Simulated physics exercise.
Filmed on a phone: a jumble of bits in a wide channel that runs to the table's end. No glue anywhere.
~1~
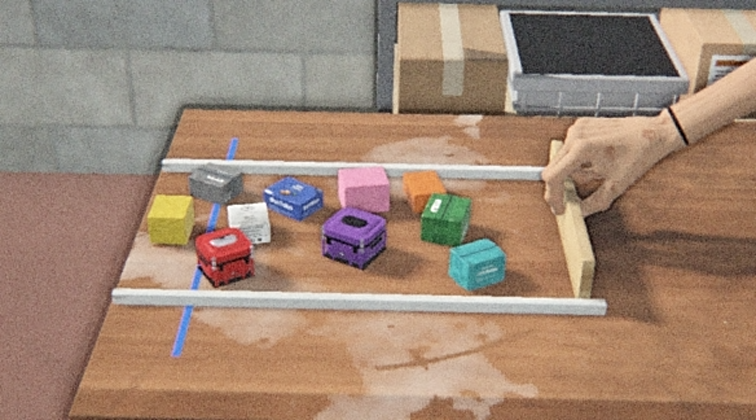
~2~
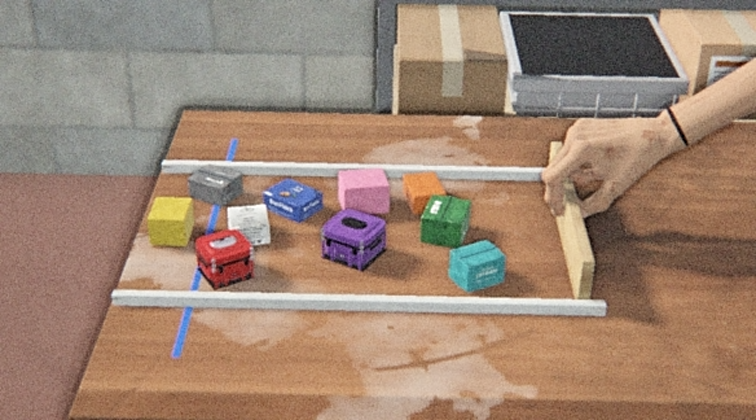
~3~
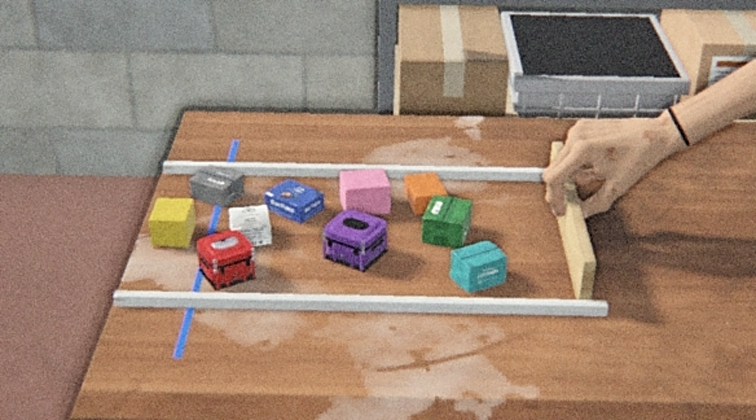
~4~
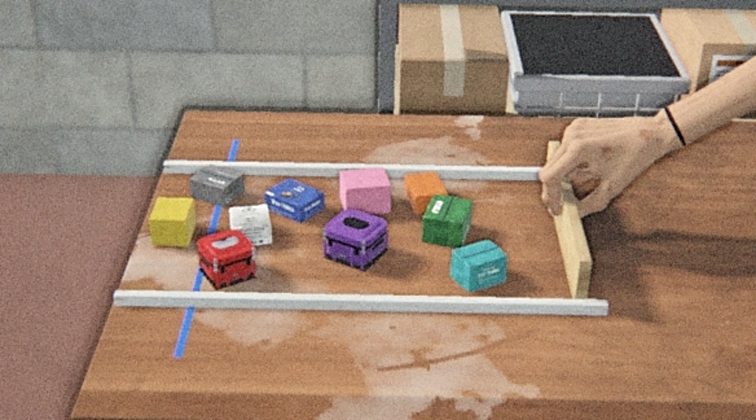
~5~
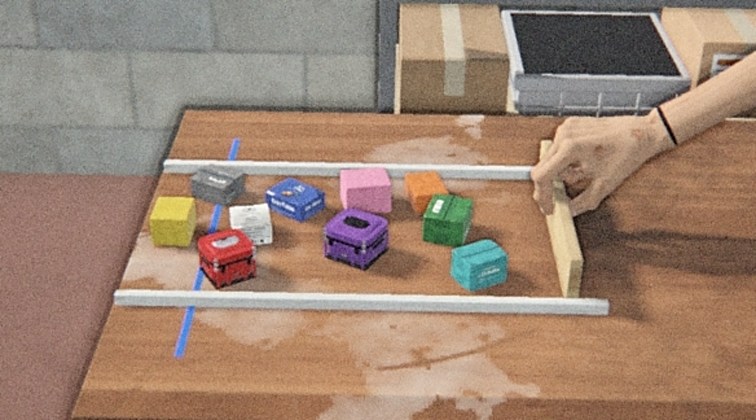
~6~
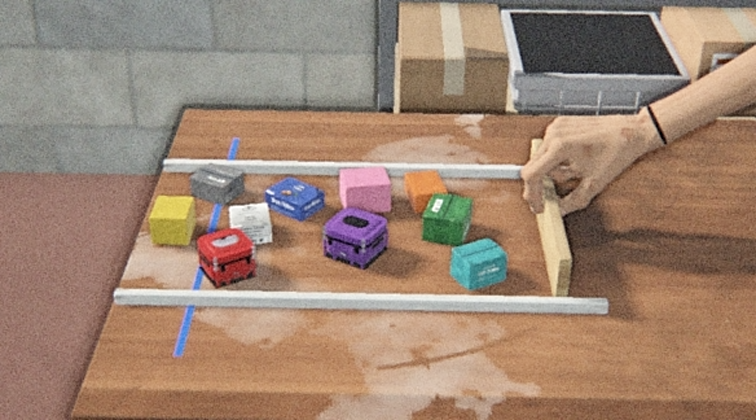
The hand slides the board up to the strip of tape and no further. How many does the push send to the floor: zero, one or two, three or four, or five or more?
In the end the number that fall off is three or four.
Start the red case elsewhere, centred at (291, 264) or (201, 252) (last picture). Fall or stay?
In that order, it holds on; stays on.
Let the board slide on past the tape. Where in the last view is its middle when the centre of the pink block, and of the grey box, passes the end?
Near (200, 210) and (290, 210).
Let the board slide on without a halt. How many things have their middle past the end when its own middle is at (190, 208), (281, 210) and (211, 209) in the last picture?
The counts: 6, 1 and 3.
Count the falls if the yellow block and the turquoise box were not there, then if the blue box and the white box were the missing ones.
The counts: 2 and 1.
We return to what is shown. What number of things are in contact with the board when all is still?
That makes 4.
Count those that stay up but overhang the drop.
Overhanging: 3.
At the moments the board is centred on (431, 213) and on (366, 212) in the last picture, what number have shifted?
First 3, then 6.
Early on, none off yet; yellow block at rest near (173, 220); grey box at rest near (217, 184); red case at rest near (226, 256).
A while later, none off yet; yellow block at rest near (173, 220); grey box moving near (208, 183); red case at rest near (226, 256).
Further along, none off yet; yellow block moving near (162, 219); grey box leaning well over near (138, 189); red case travelled about its own width near (179, 259).
Finally, the number that fall off is three or four; lost, blue box, grey box and yellow block.
